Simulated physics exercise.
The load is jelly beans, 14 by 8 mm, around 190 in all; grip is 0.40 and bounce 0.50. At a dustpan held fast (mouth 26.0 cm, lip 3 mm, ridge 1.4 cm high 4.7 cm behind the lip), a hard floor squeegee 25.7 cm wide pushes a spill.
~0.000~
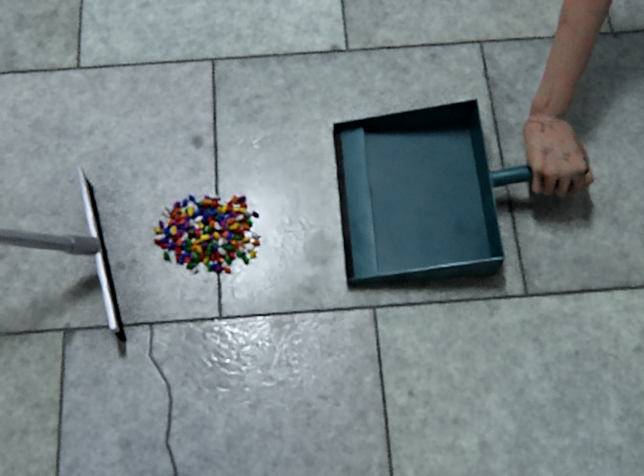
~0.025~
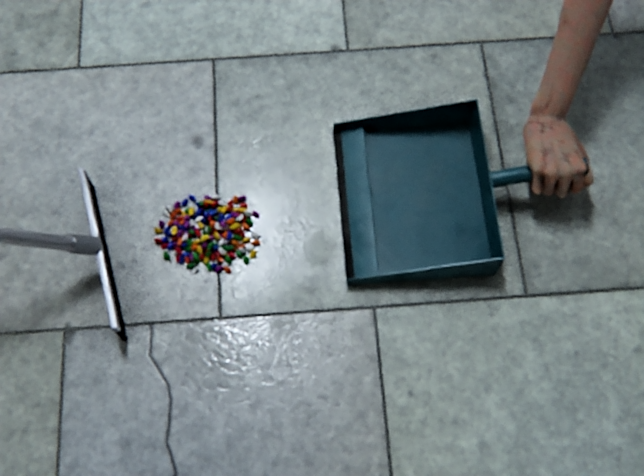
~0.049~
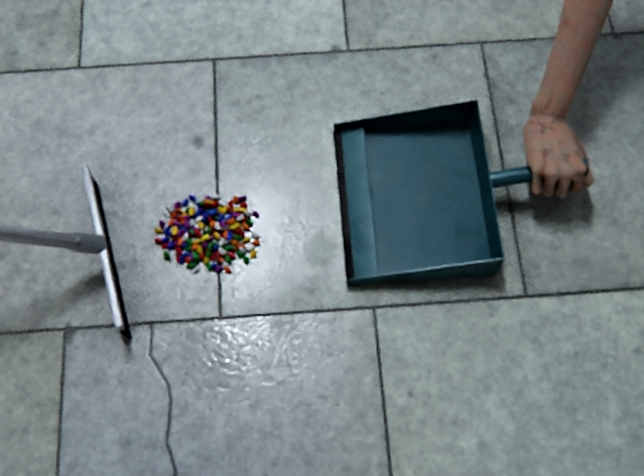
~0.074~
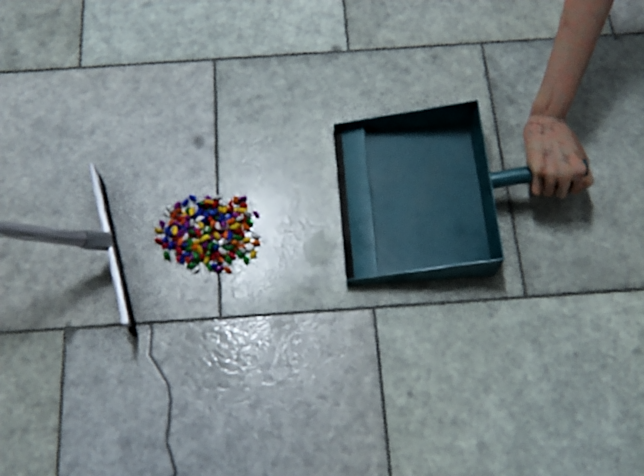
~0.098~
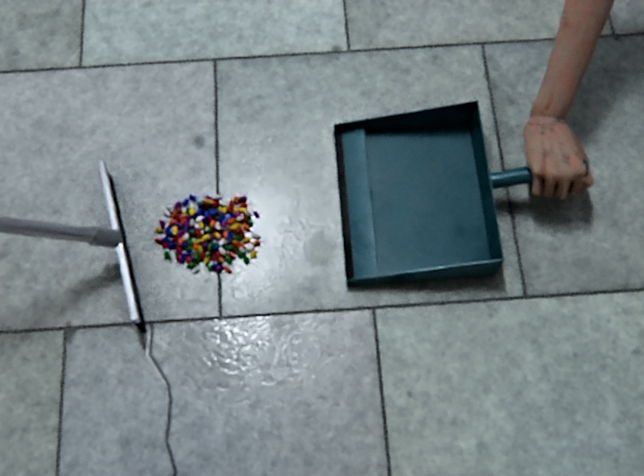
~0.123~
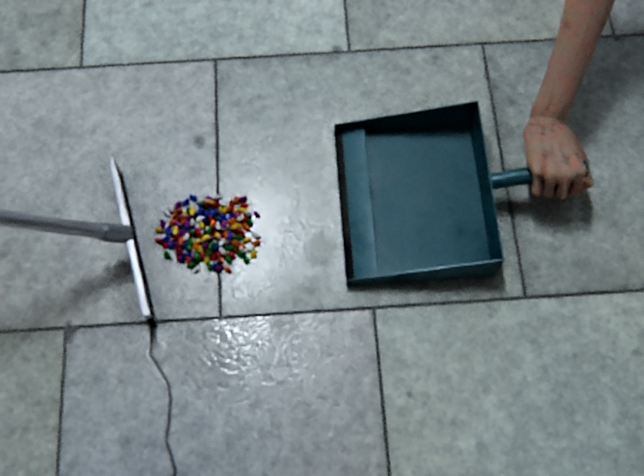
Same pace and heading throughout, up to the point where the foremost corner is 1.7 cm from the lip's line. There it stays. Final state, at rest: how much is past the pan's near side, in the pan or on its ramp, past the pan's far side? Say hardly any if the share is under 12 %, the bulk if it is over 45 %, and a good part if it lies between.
Near side: Odds are it gets a meagre share; pan: Odds are it gets a so-so share; far side: Odds are it gets a meagre share.
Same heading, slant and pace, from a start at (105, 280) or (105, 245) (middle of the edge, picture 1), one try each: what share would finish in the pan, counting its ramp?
20 and 30 per cent, roughly.
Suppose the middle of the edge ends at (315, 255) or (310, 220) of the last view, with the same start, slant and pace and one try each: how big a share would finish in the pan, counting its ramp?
About 10 % and 20 %.
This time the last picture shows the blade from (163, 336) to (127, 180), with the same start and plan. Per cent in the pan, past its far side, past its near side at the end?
Pan 15; far 5; near 10.
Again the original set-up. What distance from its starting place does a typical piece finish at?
Median: Approx. 20 cm.
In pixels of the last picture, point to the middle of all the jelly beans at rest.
Resting centre estimate: Around (333, 182).
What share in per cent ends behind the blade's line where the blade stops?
About 5 percent.
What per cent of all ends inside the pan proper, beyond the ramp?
About 0 %.
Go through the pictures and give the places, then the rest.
Blade from (115, 329) to (82, 174), moved 0.0 cm, 0 of the pieces shifted so far; middle of the pieces at (207, 229); pan at (424, 199), in the first frame.
Blade from (116, 328) to (83, 174), moved 0.2 cm, 0 of the pieces shifted so far; middle of the pieces at (207, 229), in the second frame.
Blade from (120, 326) to (87, 172), moved 0.8 cm, 0 of the pieces shifted so far; middle of the pieces at (207, 229), in the third frame.
Blade from (127, 323) to (94, 170), moved 1.7 cm, 0 of the pieces shifted so far; middle of the pieces at (208, 229), in the fourth frame.
Blade from (136, 320) to (103, 167), moved 3.0 cm, 0 of the pieces shifted so far; middle of the pieces at (208, 229), in the fifth frame.
Blade from (147, 315) to (113, 163), moved 4.6 cm, 0 of the pieces shifted so far; middle of the pieces at (208, 229); pan at (424, 201). Its pace works out near 0.63 m/s, heading 19 degrees away from the viewer's side, in the sixth frame.
After 0.35 s, middle of the blade 18 cm from the lip; 0 % over the lip, far side 0 %, near side 0 %.
After 0.49 s, middle of the blade 9 cm from the lip; 0 % over the lip, far side 0 %, near side 0 %.
After 0.77 s, middle of the blade 5 cm from the lip; 25 % over the lip, far side 5 %, near side 0 %.
At rest (1.7 s), near side 0 %, pan 25 %, far side 5 %, in front of the lip or behind the blade 65 %.
